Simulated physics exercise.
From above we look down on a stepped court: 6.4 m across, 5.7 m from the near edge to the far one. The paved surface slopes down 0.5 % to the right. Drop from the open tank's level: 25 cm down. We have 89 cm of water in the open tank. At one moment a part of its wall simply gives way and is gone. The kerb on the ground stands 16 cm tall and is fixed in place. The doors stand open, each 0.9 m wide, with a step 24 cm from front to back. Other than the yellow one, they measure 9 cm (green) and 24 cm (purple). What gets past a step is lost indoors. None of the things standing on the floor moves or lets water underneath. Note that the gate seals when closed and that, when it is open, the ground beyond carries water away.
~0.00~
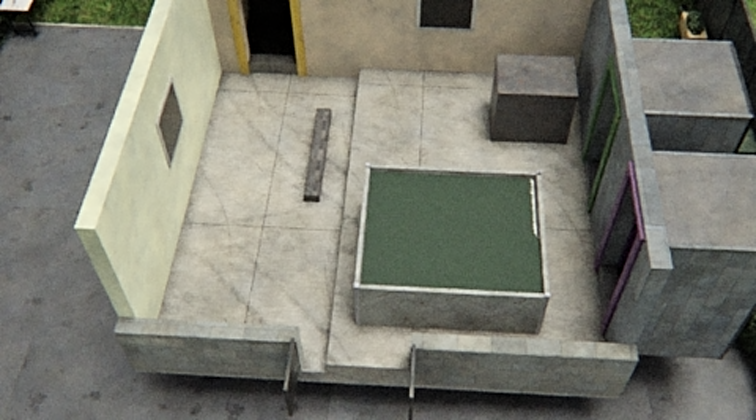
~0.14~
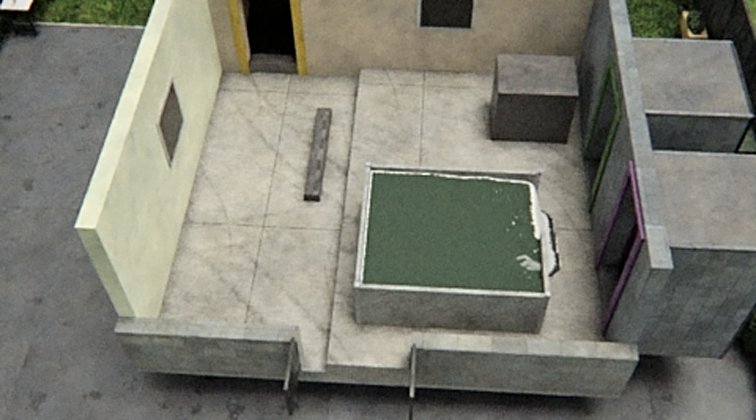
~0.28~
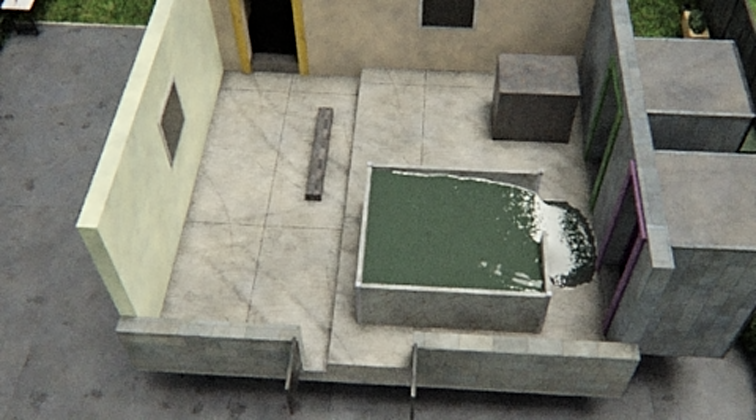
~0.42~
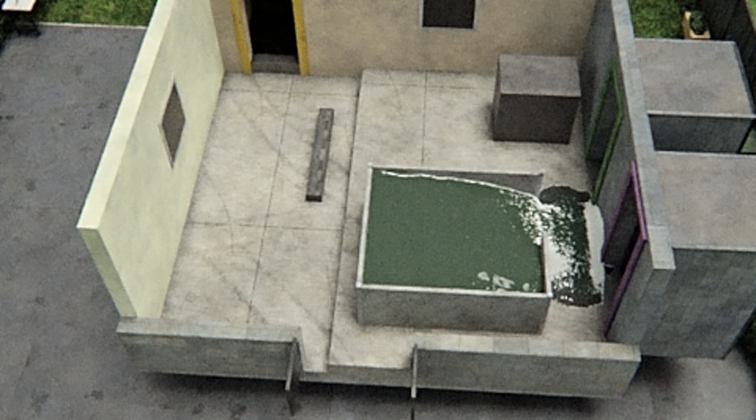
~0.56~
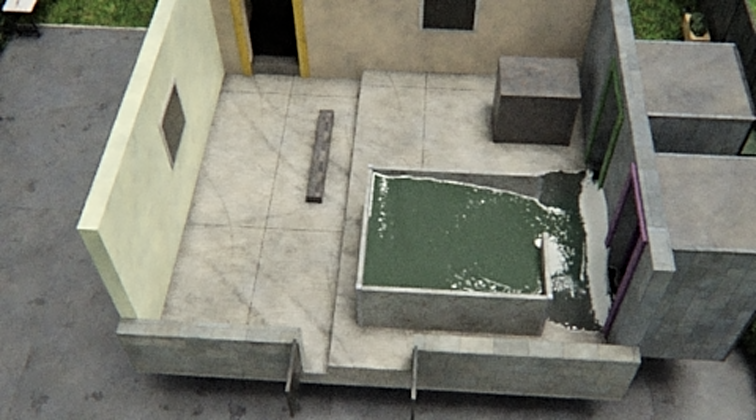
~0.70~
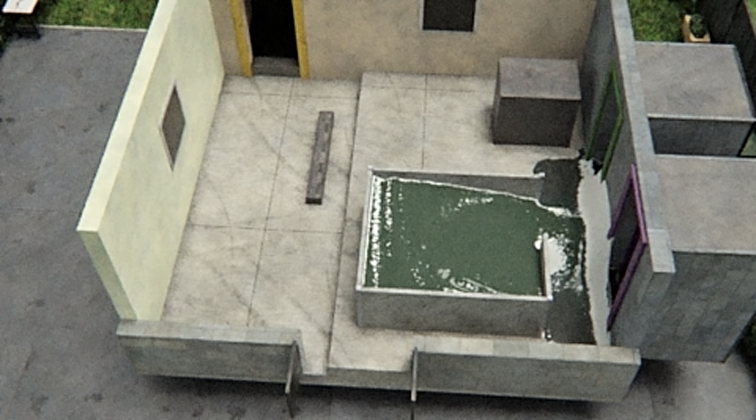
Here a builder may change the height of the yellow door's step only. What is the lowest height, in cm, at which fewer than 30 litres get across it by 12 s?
10.5 cm.
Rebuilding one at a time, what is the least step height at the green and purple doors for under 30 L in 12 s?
About 32 cm at green and about 30 cm at purple.
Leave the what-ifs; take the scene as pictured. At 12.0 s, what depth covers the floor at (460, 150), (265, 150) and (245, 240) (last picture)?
The depths come to about 3, 7 and 13 cm.
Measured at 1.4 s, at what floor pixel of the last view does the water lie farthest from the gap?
Close to pixel (574, 83).
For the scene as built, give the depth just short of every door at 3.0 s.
Yellow 0, green 21, purple 23 cm.
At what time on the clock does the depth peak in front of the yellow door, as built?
The level tops out near 10.5 seconds.
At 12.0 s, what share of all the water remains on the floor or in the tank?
Something like 76 per cent of it remains.
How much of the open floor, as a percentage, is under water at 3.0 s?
Close to 60 per cent of it is wet.
After 1.4 s water covers 15 % of the floor, deepest (73 cm) near (591, 249); it has not reached the yellow door.
After 3.0 s water covers 60 % of the floor, deepest (44 cm) near (591, 249); it has not reached the yellow door.
After 12.0 s water covers 95 % of the floor, deepest (20 cm) near (153, 349); 15 cm at the yellow door, 0 litres in over its 25 cm step.
At the yellow door as built, the water arrived by 3.7 s and peaked near 16 cm at 10.4 s.
Run again over the same 12 s with other heights there, 55 litres in over 8.5 cm, 14 litres over 12 cm. The limit of 30 litres is kept from about 10.5 cm up.
